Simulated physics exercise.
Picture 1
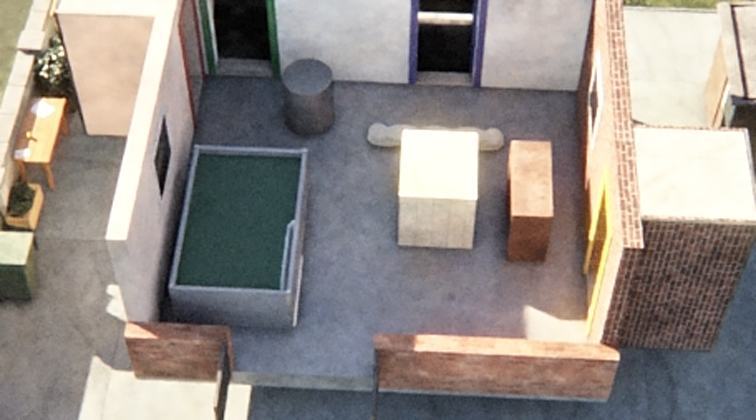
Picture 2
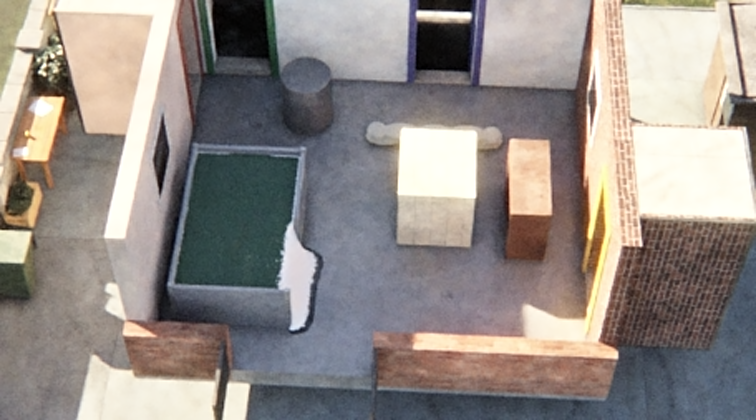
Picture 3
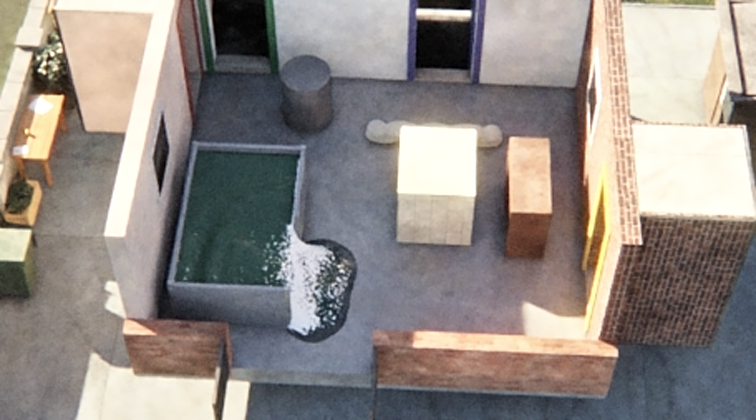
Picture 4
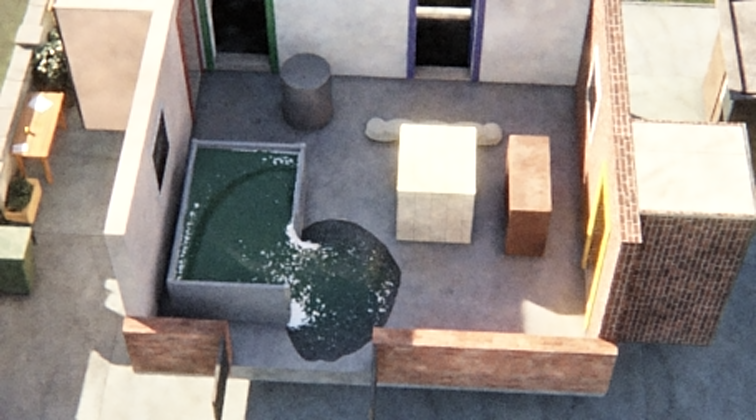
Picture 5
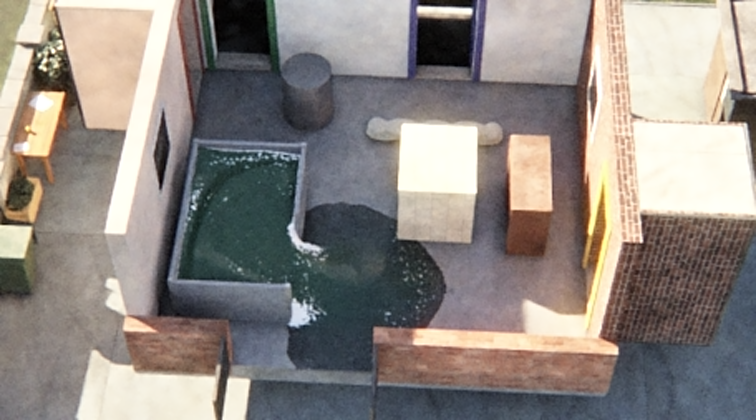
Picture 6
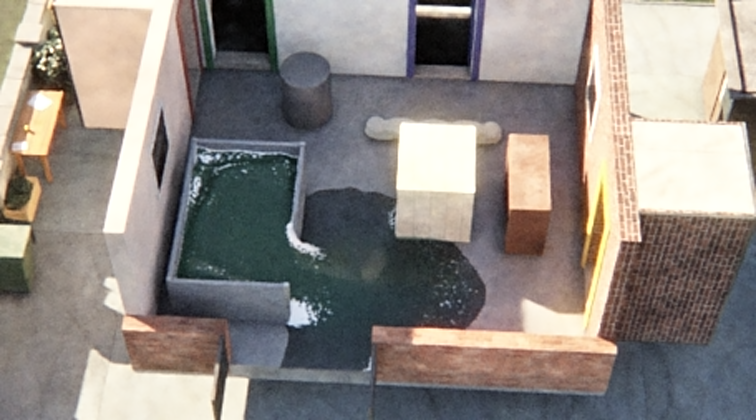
In a walled back court, dark green water bursting from the right side of an open tank and spreading rightward across the grey floor.
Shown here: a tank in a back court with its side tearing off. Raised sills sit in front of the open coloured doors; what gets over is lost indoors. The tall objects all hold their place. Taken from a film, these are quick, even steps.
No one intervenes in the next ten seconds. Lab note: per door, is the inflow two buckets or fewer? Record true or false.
Blue door true; yellow door false; green door true; red door true.
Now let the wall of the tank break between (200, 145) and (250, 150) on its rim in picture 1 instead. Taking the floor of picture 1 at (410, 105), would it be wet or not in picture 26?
By then I'd expect it to be drenched.
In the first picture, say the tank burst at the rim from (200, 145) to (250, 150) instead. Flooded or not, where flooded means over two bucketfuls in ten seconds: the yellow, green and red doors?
Briefly, the yellow one remains below the line, the green one crosses the line, and the red one crosses the line.
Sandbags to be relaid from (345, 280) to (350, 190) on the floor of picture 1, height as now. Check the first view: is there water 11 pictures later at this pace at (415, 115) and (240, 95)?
In turn: Spared, spared.
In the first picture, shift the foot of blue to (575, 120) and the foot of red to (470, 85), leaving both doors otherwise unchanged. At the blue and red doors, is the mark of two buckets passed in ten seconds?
Put simply, the blue door tops the mark and the red door comes up short.
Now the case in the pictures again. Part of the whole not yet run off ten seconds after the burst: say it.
Estimate: 76 %.
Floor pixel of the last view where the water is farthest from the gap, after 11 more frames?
Look around (571, 179).
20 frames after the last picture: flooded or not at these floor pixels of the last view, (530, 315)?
Looking there, it would be swamped.
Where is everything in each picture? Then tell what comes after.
In the first picture, the open tank at (241, 220) is whole and still.
In the second picture, the front is at (293, 331), out from the gap at (292, 278).
In the third picture, water pours out at (292, 276) and has run to a hidden place.
In the fourth picture, water pours out at (291, 275) and has run to (393, 271).
In the fifth picture, water pours out at (292, 274) and has run to (436, 276).
In the sixth picture, the front is at (477, 302), out from the gap at (291, 273).
A moment on, water covers 35 % of the floor; the blue door not reached, the yellow door under two buckets in, the green door not reached, the red door not reached.
Next, water covers 45 % of the floor; the blue door not reached, the yellow door far over two buckets in, the green door not reached, the red door not reached.
Then, water covers 55 % of the floor; the blue door not reached, the yellow door far over two buckets in, the green door not reached, the red door not reached.
Later, water covers 75 % of the floor; the blue door wet at the sill, nothing in, the yellow door far over two buckets in, the green door not reached, the red door not reached.
In the end, water covers 90 % of the floor; the blue door under two buckets in, the yellow door far over two buckets in, the green door wet at the sill, nothing in, the red door wet at the sill, nothing in.
